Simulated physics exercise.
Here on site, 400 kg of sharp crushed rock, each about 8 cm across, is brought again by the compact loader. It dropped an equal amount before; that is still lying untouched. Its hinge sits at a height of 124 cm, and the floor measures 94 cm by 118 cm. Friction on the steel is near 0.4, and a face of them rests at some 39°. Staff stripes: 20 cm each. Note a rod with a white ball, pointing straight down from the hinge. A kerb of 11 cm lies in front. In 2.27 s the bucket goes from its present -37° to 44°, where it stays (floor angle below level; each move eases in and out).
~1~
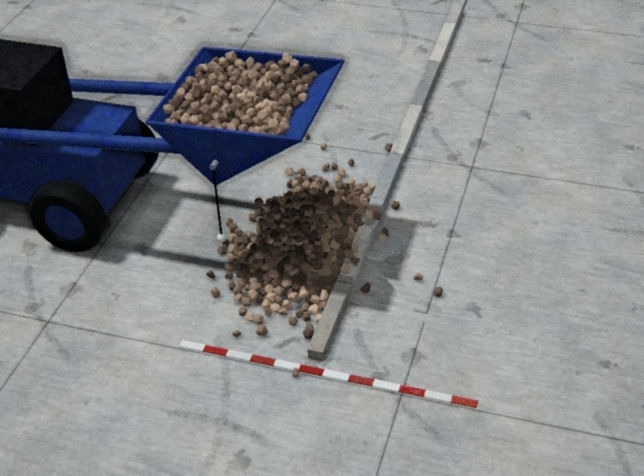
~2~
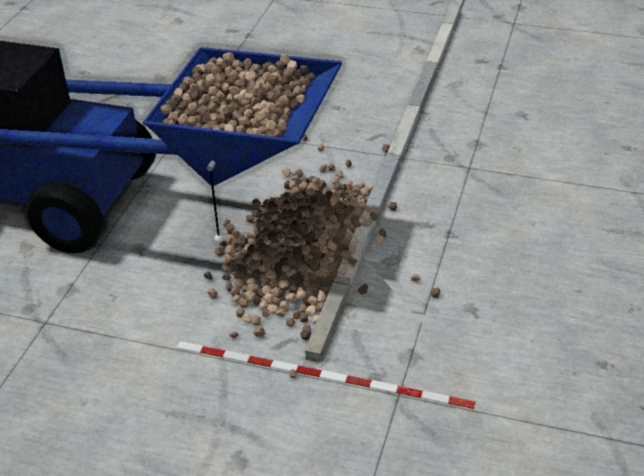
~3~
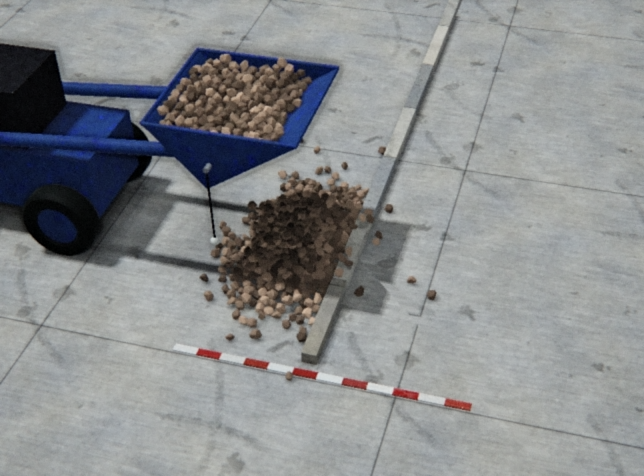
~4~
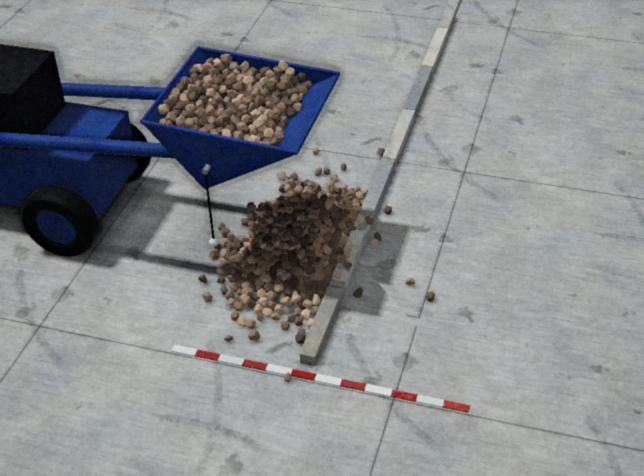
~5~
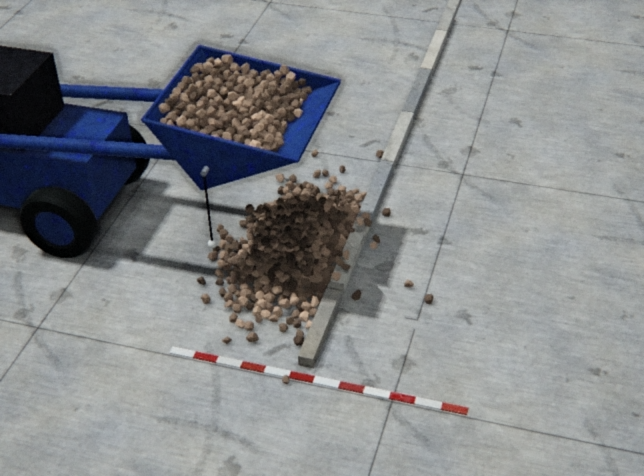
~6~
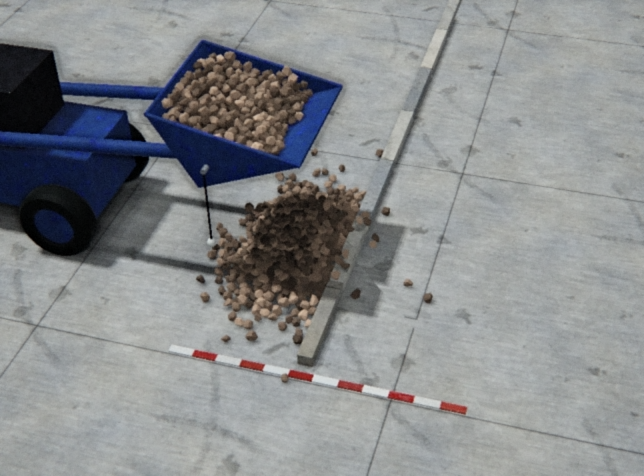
To begin with, a blue loader holds a bucket full of brown stones above an earlier heap lying against a low kerb, behind a red-and-white striped staff. The bucket then tilts slightly forward, its right-hand lip dipping, while the stones stay inside and the heap below lies undisturbed.
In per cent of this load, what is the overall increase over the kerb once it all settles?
34 out of 100, about.
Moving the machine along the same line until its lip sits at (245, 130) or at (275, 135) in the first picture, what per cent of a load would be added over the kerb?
About 0 and 15 per cent.
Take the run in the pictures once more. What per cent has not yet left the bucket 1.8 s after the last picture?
I'd say about 15 per cent.
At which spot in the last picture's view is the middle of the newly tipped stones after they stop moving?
I'd point to about (334, 242).
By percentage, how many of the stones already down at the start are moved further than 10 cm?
Estimate: 0 %, roughly.
Then, 1.1 s after the last picture the floor is at 31°; in per cent of one load, 97 in the bucket, 102 on this side of the kerb, 1 over the kerb; the foremost stones are at (380, 256).
Then, 1.8 s after the last picture the floor is at 44°; in per cent of one load, 16 in the bucket, 173 on this side of the kerb, 11 over the kerb; the foremost stones are at (404, 270).
Then, 2.1 s after the last picture the floor is at 44°; in per cent of one load, 0 in the bucket, 172 on this side of the kerb, 28 over the kerb; the foremost stones are at (444, 267).
Then, 4.8 s after the last picture the floor is at 44°; in per cent of one load, 0 in the bucket, 165 on this side of the kerb, 35 over the kerb; the foremost stones are at (461, 262). Net gain over the kerb, 34.
